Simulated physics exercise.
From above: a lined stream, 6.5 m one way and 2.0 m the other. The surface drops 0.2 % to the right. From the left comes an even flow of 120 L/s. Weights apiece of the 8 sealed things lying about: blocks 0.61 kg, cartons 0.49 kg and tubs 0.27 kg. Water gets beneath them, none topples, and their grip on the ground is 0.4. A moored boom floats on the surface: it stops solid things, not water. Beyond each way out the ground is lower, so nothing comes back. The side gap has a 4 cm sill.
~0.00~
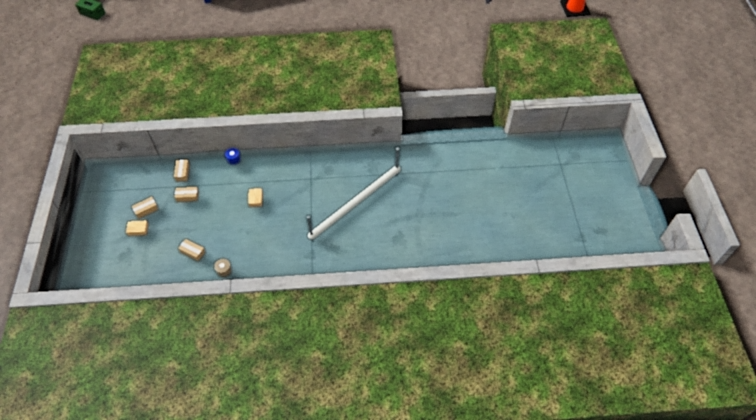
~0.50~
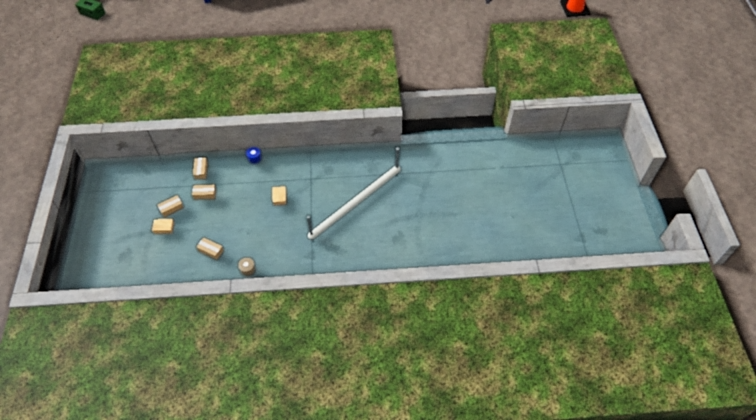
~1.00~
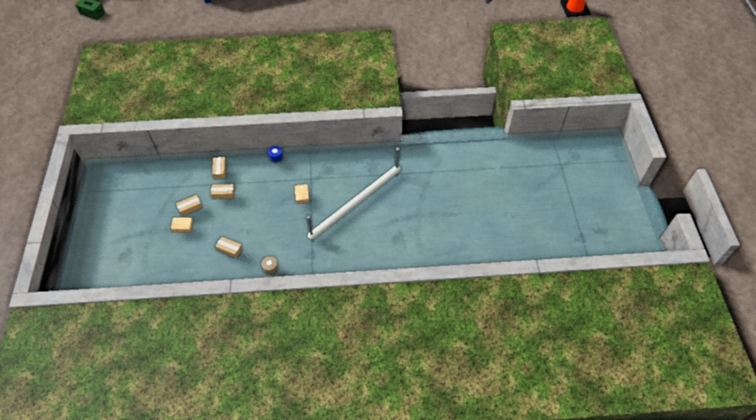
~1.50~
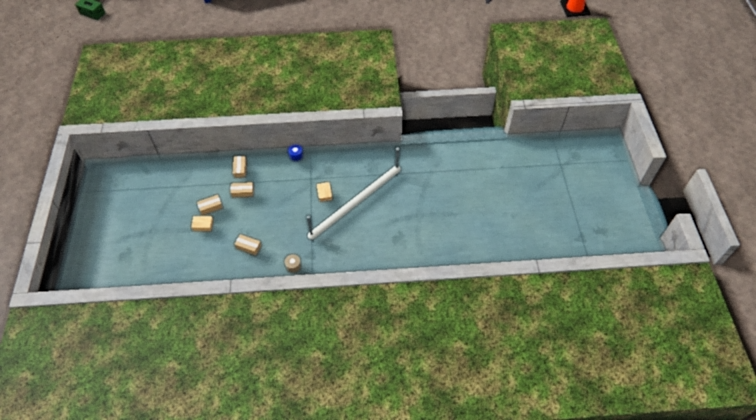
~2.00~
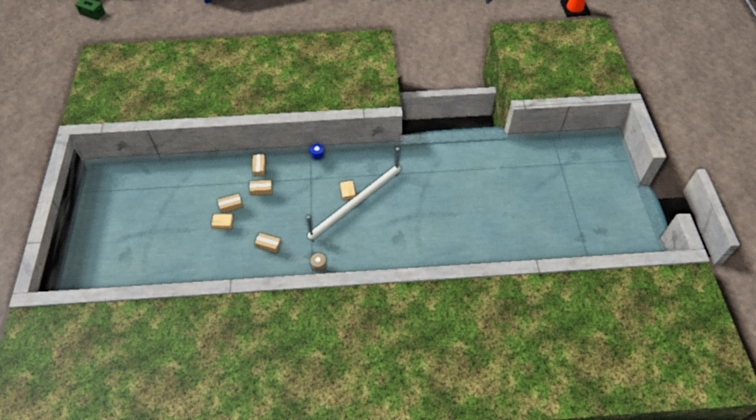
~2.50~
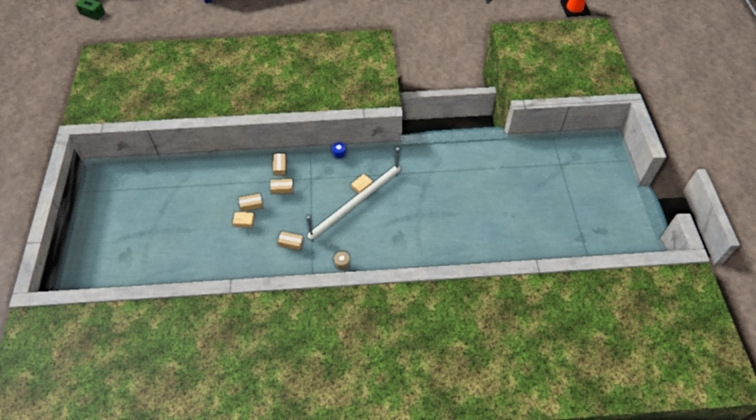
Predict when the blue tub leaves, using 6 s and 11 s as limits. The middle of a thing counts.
It leaves before the first time.
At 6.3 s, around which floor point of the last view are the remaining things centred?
At about (404, 203).
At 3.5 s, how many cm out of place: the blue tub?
Roughly 200 cm by then.
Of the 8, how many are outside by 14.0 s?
By then 7.
After 3.5 s the blue tub is near (385, 144), 1.8 m from its start, afloat; 0 of 8 are out; 8 afloat.
After 6.3 s the blue tub has gone out (at 4.5 s); 3 of 8 are out; 5 afloat.
After 10.0 s the blue tub has gone out (at 4.5 s); 6 of 8 are out; 2 afloat.
After 14.0 s the blue tub has gone out (at 4.5 s); 7 of 8 are out; 1 afloat.
